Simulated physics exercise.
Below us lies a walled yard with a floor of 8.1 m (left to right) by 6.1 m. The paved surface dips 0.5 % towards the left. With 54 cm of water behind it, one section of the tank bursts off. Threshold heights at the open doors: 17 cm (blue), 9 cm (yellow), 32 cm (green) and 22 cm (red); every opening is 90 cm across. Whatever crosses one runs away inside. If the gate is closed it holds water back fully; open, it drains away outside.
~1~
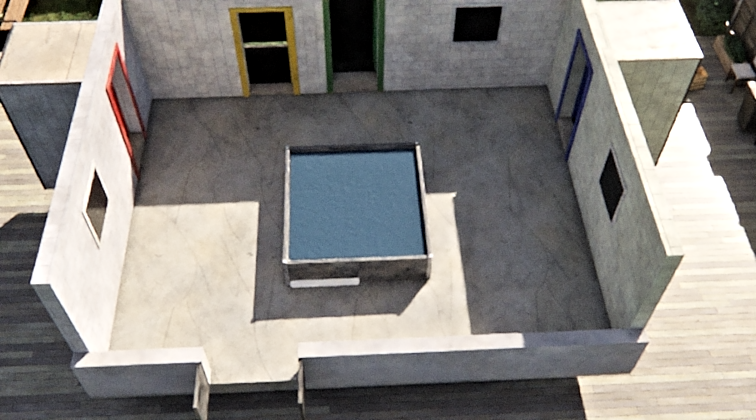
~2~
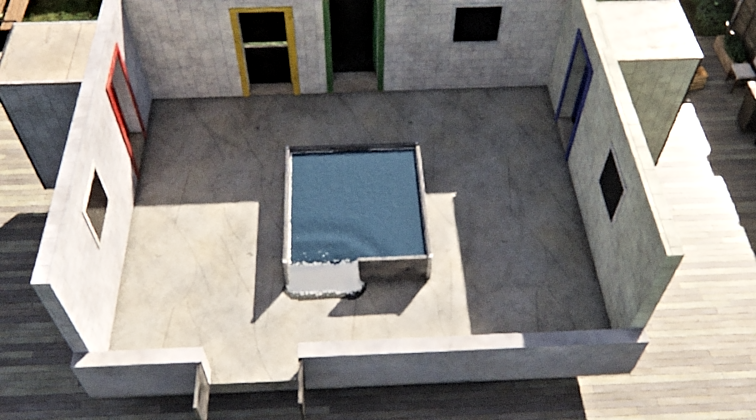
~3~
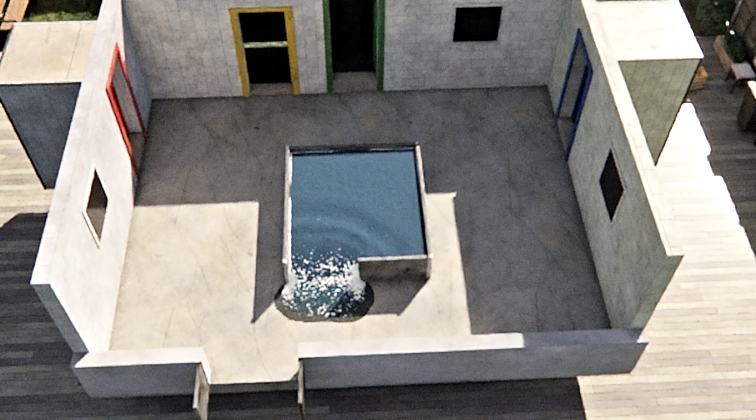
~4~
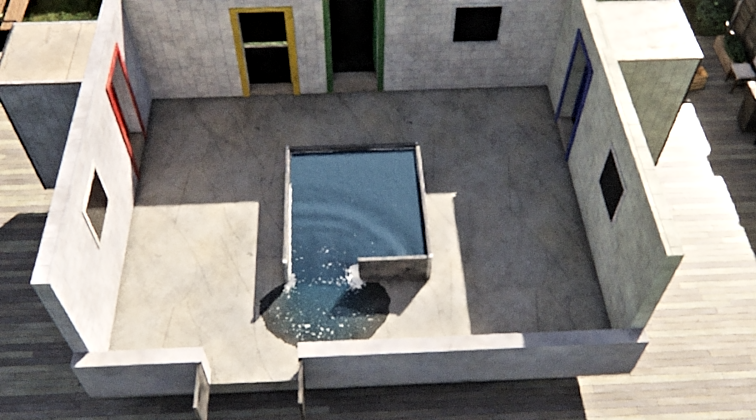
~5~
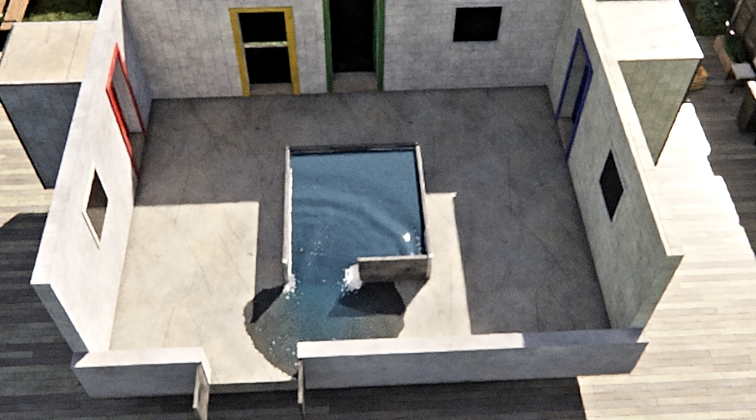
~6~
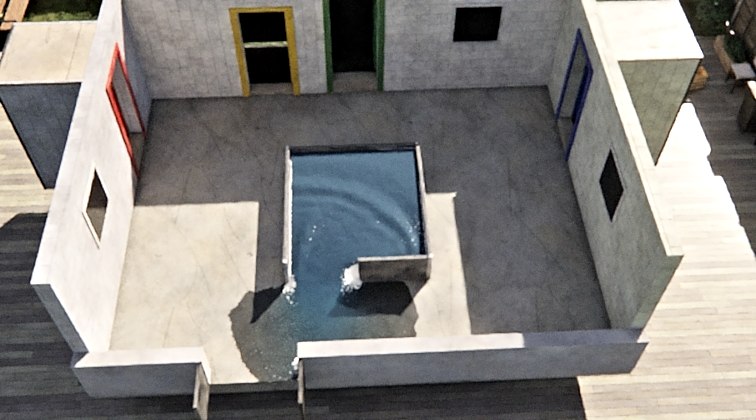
Water burst from the front of a square tank in a walled yard as one section broke away, splashing white at first, then spreading across the pale floor to the gap in the front wall.
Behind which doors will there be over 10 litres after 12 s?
The water let in: At the blue door it keeps below the limit; at the yellow door it stays under the limit; at the green door it keeps below the limit; at the red door it does not reach the limit.
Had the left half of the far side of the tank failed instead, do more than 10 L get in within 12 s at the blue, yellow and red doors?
Then: Blue not over, yellow past it, red below.
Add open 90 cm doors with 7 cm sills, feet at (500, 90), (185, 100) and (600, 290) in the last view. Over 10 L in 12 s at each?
In turn: Under, not over, past it.
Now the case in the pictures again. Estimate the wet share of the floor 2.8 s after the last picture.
About 30 per cent.
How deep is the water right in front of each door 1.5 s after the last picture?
In cm: Blue 0, yellow 0, green 0, red 0.
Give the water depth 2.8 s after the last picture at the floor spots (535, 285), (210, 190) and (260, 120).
In that order: 3, 0 and 0 cm.
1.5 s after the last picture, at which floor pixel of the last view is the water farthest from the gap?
At about (577, 352).
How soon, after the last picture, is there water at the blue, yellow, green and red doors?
Arrival: Blue 4.0 s, yellow 8.0 s, green 8.0 s, red 4.5 s.
Then, 0.7 s after the last picture water covers 10 % of the floor and is deepest (36 cm) near (326, 364); blue door not reached, yellow door not reached, green door not reached, red door not reached.
Then, 1.5 s after the last picture water covers 20 % of the floor and is deepest (37 cm) near (326, 364); blue door not reached, yellow door not reached, green door not reached, red door not reached.
Then, 2.8 s after the last picture water covers 30 % of the floor and is deepest (25 cm) near (326, 364); blue door not reached, yellow door not reached, green door not reached, red door not reached.
Then, 6.3 s after the last picture water covers 70 % of the floor and is deepest (15 cm) near (326, 364); blue door 3 cm at the sill, 0 L in, yellow door not reached, green door not reached, red door 2 cm at the sill, 0 L in.
Then, 11.3 s after the last picture water covers 95 % of the floor and is deepest (8 cm) near (315, 365); blue door 3 cm at the sill, 0 L in, yellow door 7 cm at the sill, 0 L in, green door 4 cm at the sill, 0 L in, red door 3 cm at the sill, 0 L in.
